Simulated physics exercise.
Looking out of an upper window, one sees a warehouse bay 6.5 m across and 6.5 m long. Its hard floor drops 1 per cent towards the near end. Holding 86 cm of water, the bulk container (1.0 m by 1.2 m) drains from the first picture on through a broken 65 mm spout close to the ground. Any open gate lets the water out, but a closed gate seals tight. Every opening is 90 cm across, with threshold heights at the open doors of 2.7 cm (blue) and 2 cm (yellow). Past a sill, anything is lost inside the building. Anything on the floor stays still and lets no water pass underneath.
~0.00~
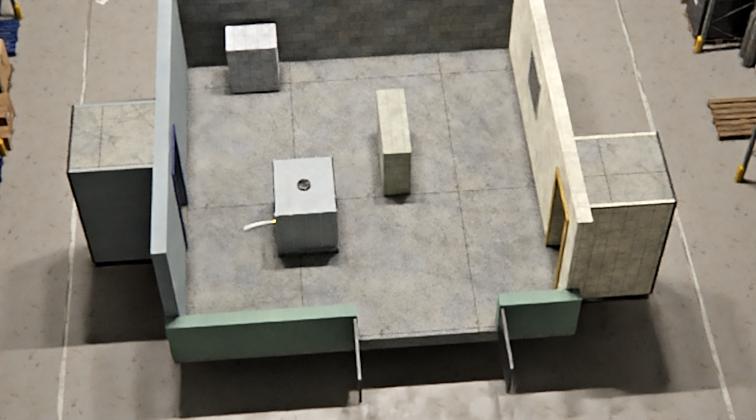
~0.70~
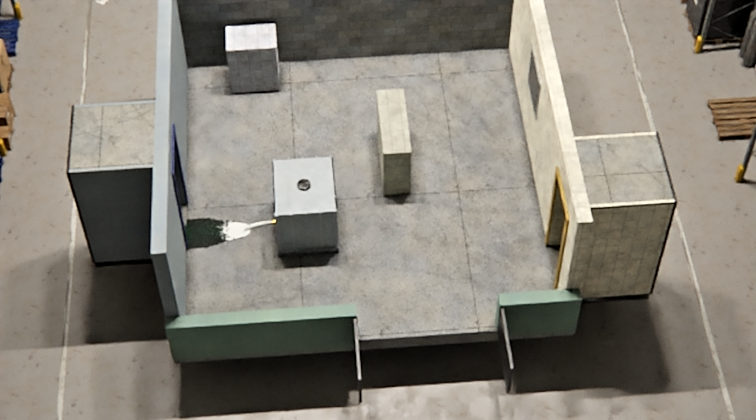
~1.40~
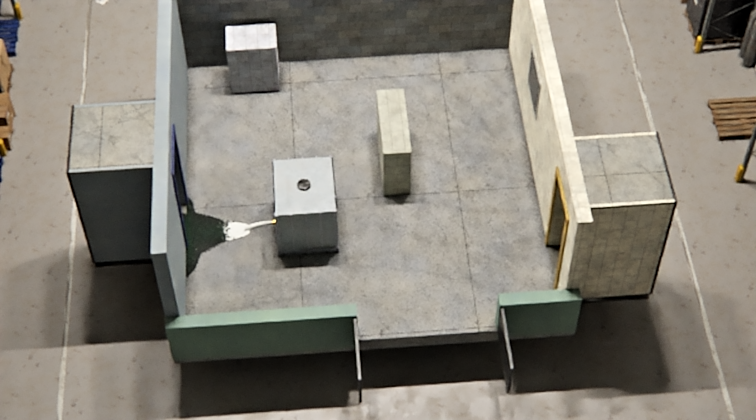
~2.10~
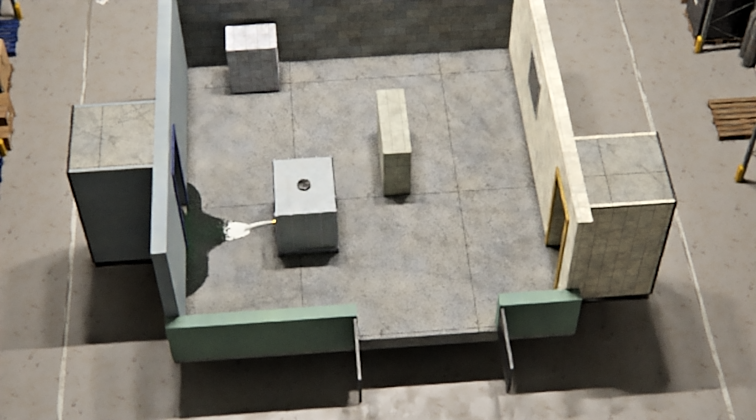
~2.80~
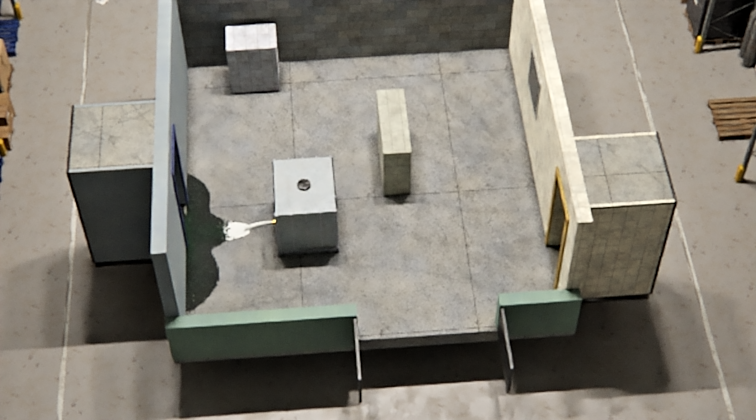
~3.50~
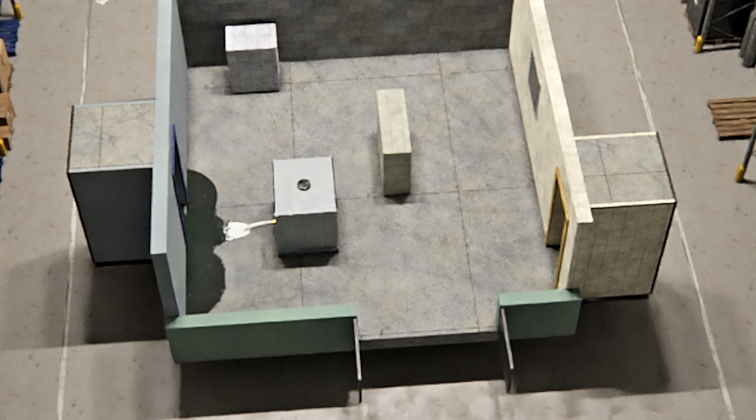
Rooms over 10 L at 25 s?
Blue door - over, yellow door - not over.
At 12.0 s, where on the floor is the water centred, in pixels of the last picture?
At about (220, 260).
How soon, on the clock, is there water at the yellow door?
At yellow, arrival is not within the 25 s.
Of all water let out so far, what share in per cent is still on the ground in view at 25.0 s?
About 46 in a hundred.
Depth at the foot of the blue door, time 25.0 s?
Roughly 4.0 centimetres.
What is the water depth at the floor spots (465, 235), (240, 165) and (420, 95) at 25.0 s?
First spot 0.0 cm, second 0.6 cm, third 0.0 cm.
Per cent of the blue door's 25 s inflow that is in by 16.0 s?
Fraction in by then: Approx. 70%.
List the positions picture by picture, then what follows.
The jet has just started at (263, 224); the ground is still dry, in the first frame.
From the spout at (263, 224) the water has spread over 0.5 m2; its tip is at (184, 230), and it is 1.1 cm deep on average, in the second frame.
From the spout at (263, 224) the water has spread over 0.8 m2; its tip is at (174, 215), and it is 1.1 cm deep on average, in the third frame.
From the spout at (263, 224) the water has spread over 1.1 m2; its tip is at (187, 294), and it is 1.0 cm deep on average, in the fourth frame.
From the spout at (263, 224) the water has spread over 1.4 m2; its tip is at (187, 308), and it is 0.8 cm deep on average, in the fifth frame.
From the spout at (263, 224) the water has spread over 1.7 m2; its tip is at a hidden place, and it is 0.7 cm deep on average, in the sixth frame.
After 5.0 s water covers 5 % of the floor and is deepest (5 cm) near (187, 239); blue door 3.3 cm at the sill, 24 L in, yellow door not reached.
After 8.0 s water covers 10 % of the floor and is deepest (5 cm) near (187, 239); blue door 3.4 cm at the sill, 42 L in, yellow door not reached.
After 12.0 s water covers 15 % of the floor and is deepest (5 cm) near (187, 239); blue door 3.7 cm at the sill, 63 L in, yellow door not reached.
After 16.0 s water covers 15 % of the floor and is deepest (6 cm) near (187, 239); blue door 4 cm at the sill, 82 L in, yellow door not reached.
After 25.0 s water covers 25 % of the floor and is deepest (6 cm) near (187, 231); blue door 4 cm at the sill, 116 L in, yellow door not reached.
